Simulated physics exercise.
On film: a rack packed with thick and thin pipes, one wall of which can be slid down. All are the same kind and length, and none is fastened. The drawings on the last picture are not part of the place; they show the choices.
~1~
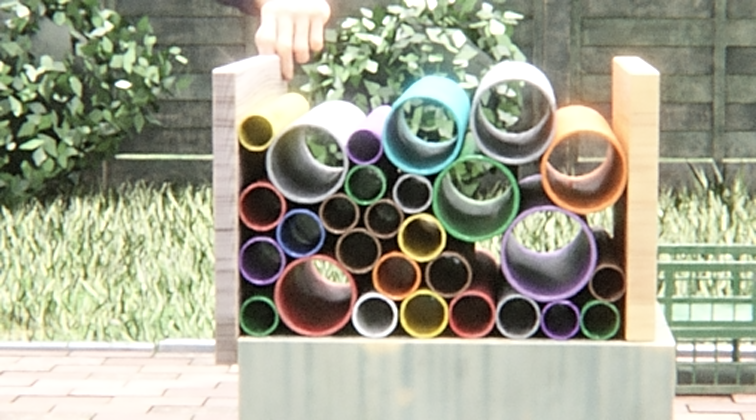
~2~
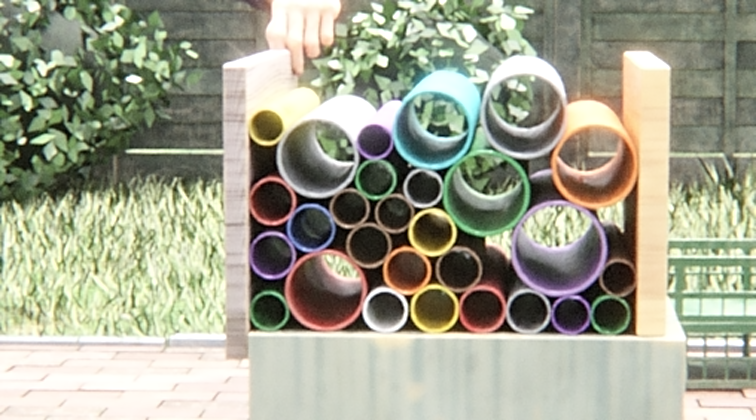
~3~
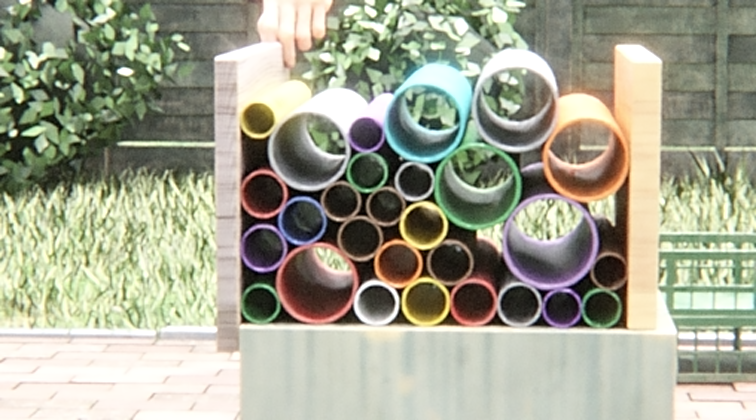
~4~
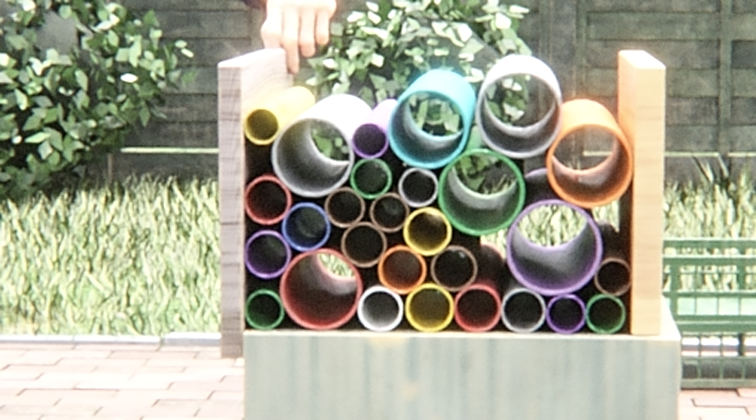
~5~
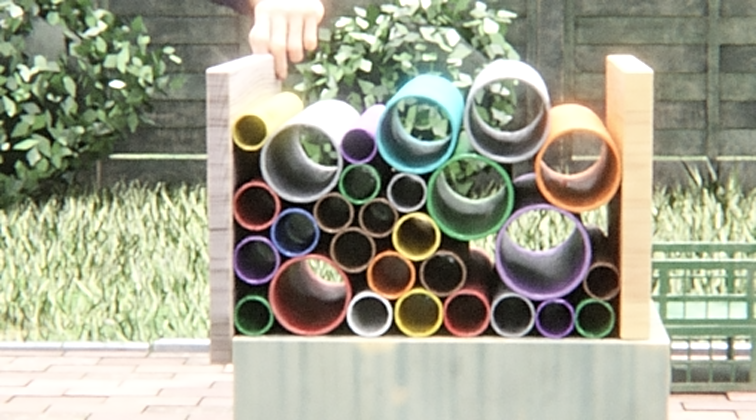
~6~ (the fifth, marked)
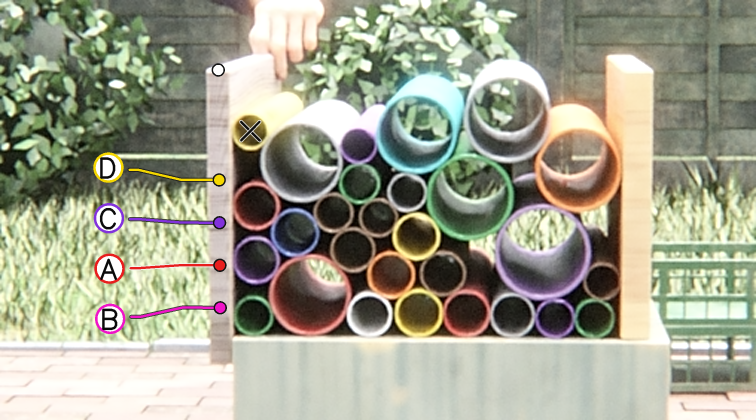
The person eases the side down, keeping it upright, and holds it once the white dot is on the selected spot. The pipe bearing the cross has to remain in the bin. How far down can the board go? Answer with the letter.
At most to D.
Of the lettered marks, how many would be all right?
One of them.
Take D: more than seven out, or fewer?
It loses fewer than seven.
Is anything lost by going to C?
Yes, at C.
On the marked copy, A at (220, 266); B at (221, 308); C at (220, 222); D at (219, 180); the cross at (251, 132); the white dot at (219, 70).
Following D. Soon after the start, top of the board (232, 126).
Later, top of the board (232, 179).
In the end, top of the board (232, 179), none out over the board, the crossed one still inside.
As for the rest, A lets the crossed one out; B lets the crossed one out; C lets the crossed one out.
